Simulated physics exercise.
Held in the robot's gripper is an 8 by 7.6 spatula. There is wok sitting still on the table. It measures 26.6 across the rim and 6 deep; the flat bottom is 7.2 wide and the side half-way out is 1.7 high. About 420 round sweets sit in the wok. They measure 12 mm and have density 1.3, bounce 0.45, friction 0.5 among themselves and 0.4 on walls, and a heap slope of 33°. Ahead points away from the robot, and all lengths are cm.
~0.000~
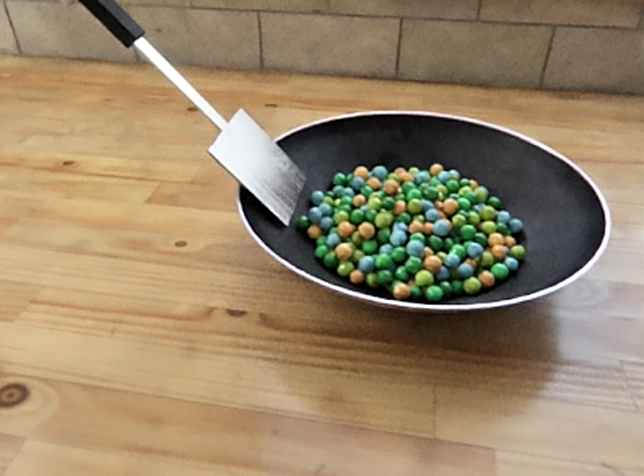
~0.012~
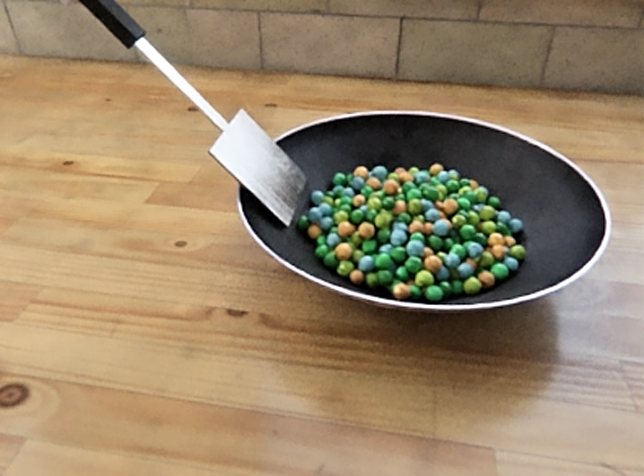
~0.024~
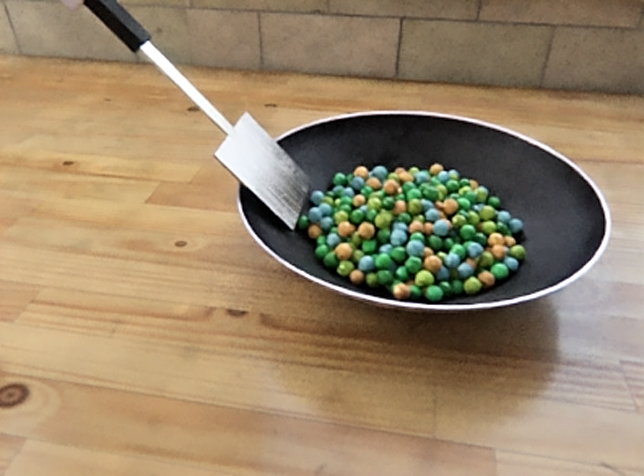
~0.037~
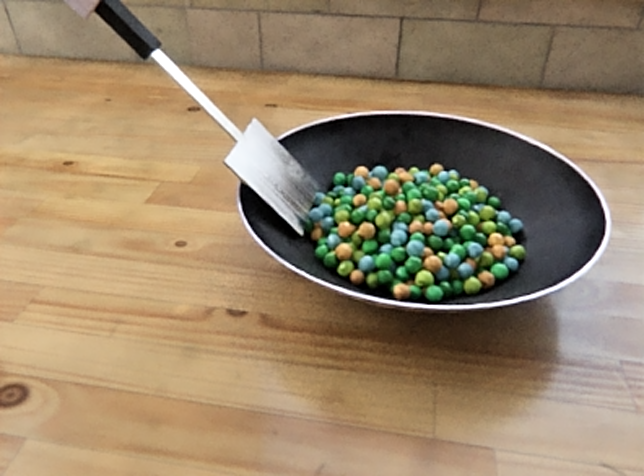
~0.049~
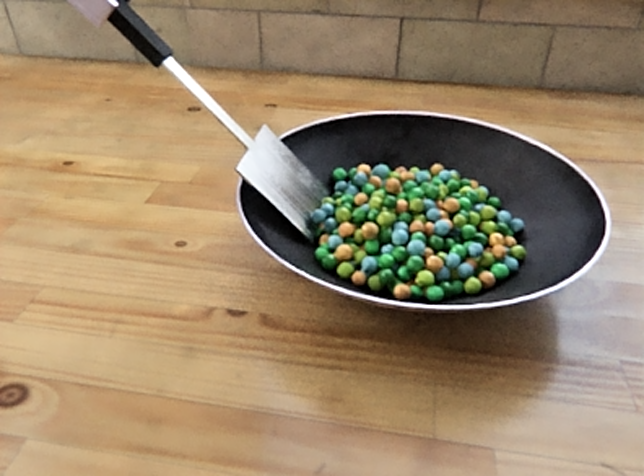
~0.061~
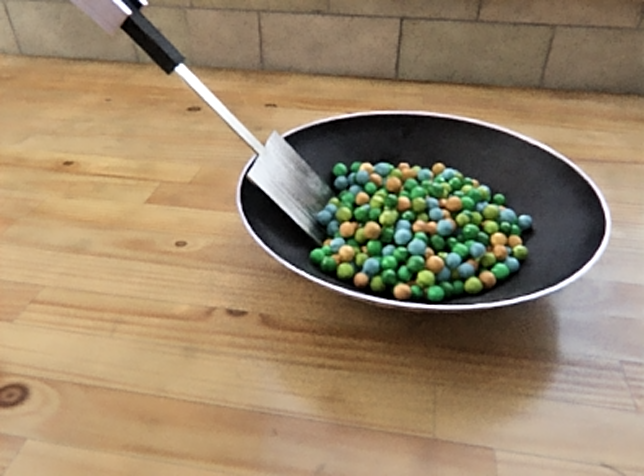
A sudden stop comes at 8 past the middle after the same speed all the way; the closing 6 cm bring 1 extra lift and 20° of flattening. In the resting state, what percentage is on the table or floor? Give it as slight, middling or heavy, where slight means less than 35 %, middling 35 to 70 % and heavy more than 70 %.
Slight.
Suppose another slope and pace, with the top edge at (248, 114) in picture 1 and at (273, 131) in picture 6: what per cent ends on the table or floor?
10 per cent.
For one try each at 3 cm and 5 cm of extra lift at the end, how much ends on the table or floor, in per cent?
I'd put it near 20 in a hundred, then near 25 in a hundred.
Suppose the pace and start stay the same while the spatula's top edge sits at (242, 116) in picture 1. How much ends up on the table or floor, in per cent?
Around 20 percent ends up on the table or floor.
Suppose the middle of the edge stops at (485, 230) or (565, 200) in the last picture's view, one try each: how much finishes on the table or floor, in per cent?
I'd say roughly 5 per cent, then roughly 45 per cent.
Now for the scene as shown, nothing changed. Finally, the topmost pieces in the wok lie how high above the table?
Peak at rest, approximately 7.5 centimetres.
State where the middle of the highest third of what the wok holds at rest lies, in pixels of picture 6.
(539, 203).
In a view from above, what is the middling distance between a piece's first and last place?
It comes out at about 8 cm.
After 0.14 s, sloping 47°, highest piece 5 above the table; 423 in the wok.
After 0.22 s, sloping 40°, highest piece 7 above the table; 423 in the wok.
After 0.46 s, sloping 27°, highest piece 8 above the table; 338 in the wok, 80 on the table or floor, 5 on the blade or in flight.
After 1.51 s, sloping 27°, highest piece 7 above the table; 336 in the wok, 87 on the table or floor.
At rest, 336 in the wok, 87 on the table or floor. That is 21 % on the table or floor.
